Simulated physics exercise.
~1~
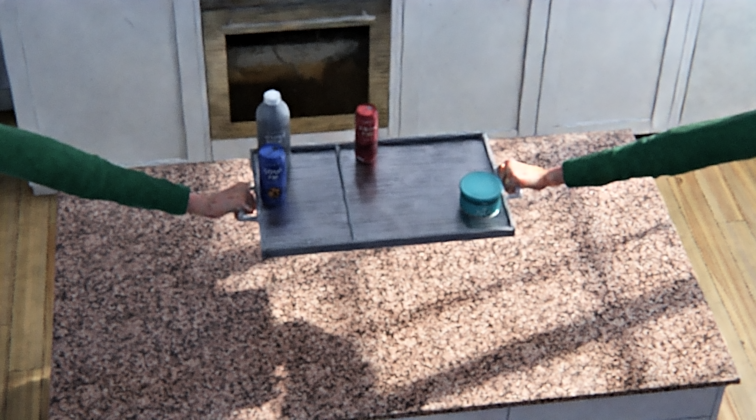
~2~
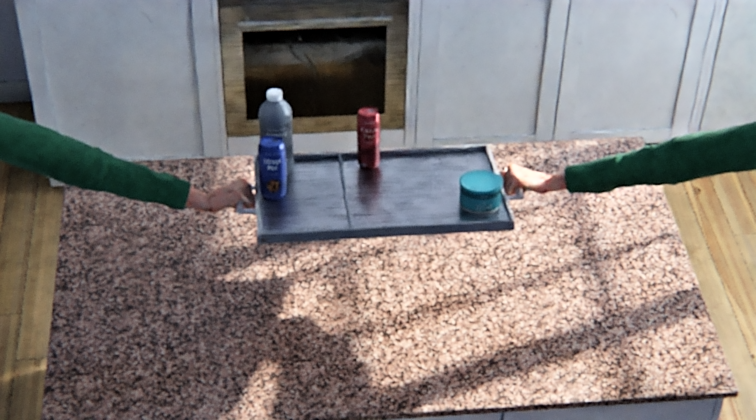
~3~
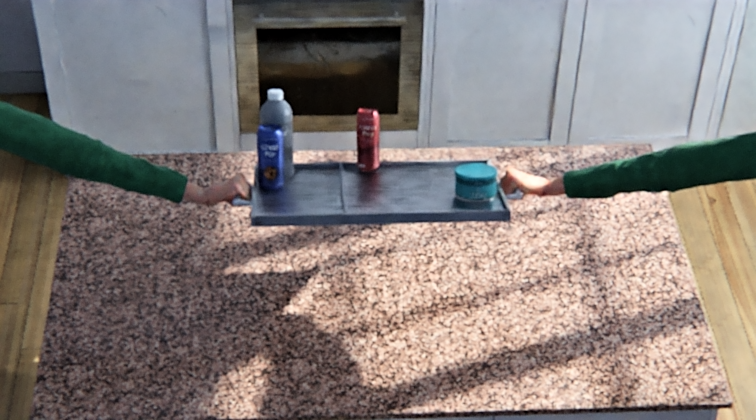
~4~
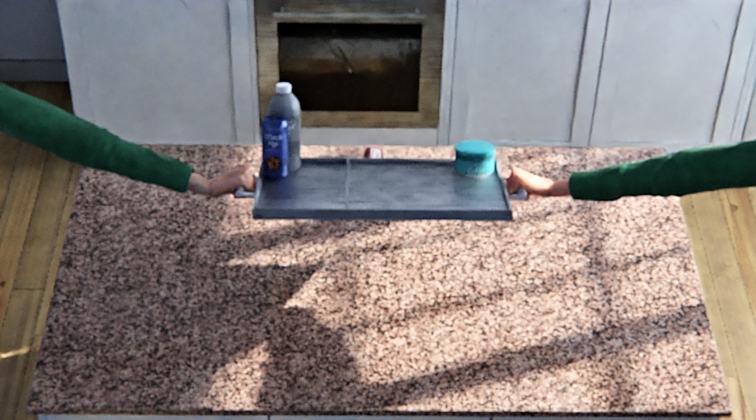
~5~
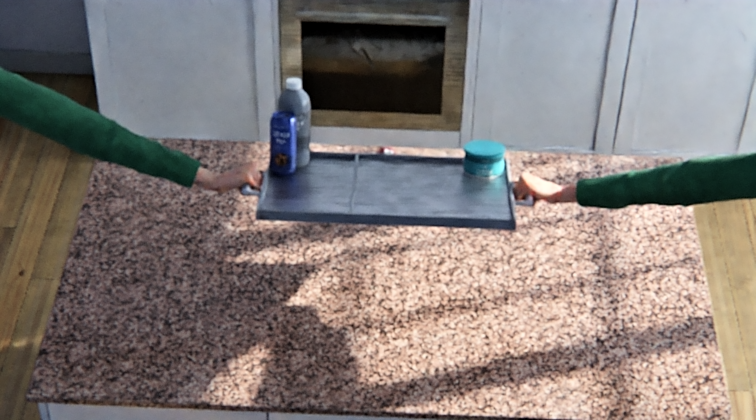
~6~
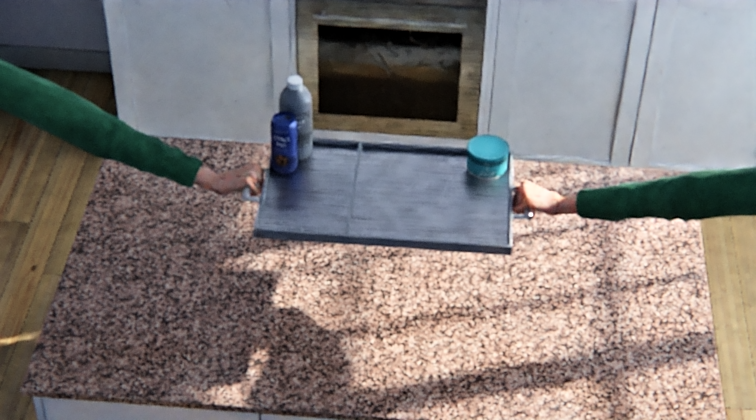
Two hands tip a tray away, the red can topples off, and they level it again.
